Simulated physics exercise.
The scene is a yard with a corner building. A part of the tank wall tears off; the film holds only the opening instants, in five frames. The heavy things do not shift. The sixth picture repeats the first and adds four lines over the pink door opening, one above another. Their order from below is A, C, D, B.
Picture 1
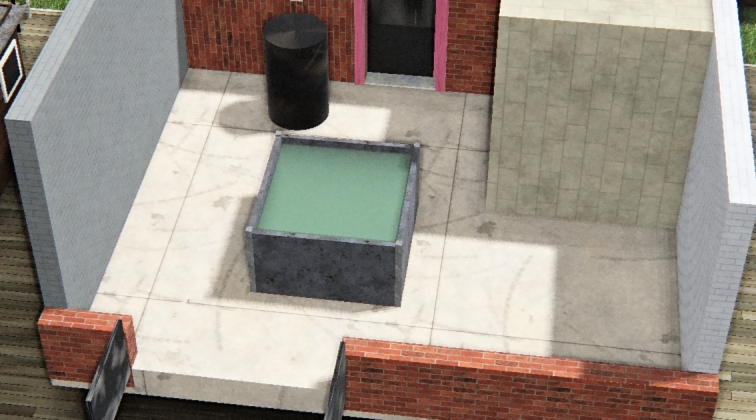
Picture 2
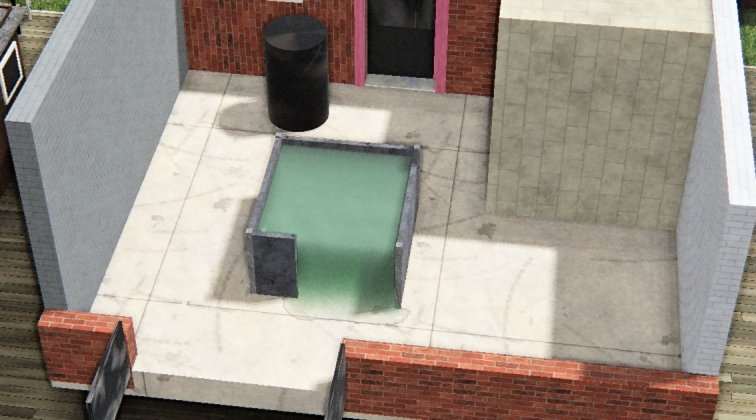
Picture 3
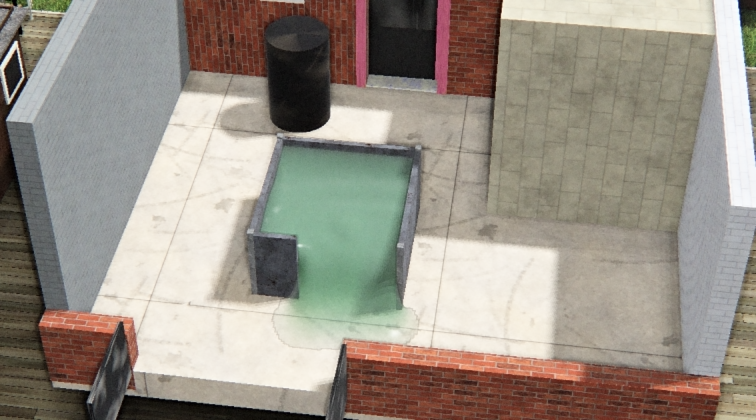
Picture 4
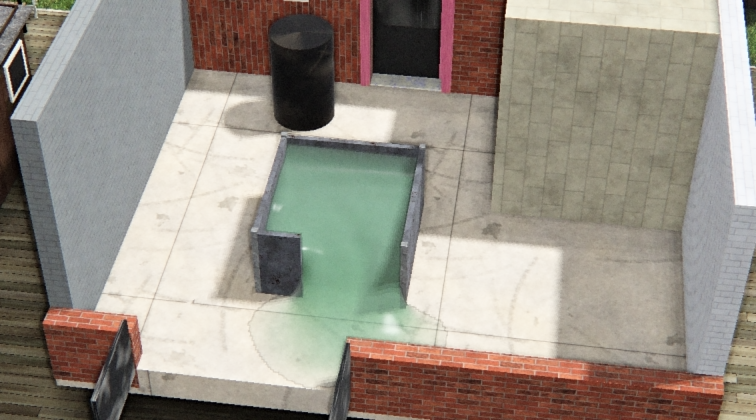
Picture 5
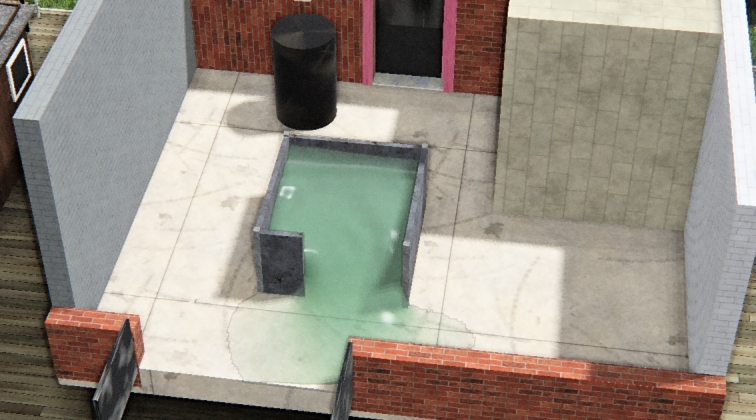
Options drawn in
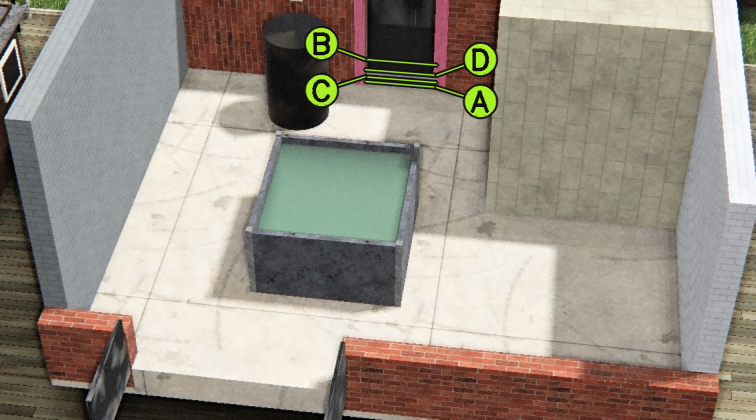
Green water pours through the open front of a dark tank and spreads across the yard.
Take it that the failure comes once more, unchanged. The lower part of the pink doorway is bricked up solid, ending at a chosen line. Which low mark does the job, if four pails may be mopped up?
A is the one.
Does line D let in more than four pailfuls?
No.
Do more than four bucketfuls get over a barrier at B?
No, not at all.
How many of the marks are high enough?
All of them.
On the marked copy, A at (400, 84); B at (400, 62); C at (400, 79); D at (400, 72); from the bottom up A, C, D, B.
With A, nothing gets over.
With B, nothing gets over.
With C, nothing gets over.
With D, nothing gets over.
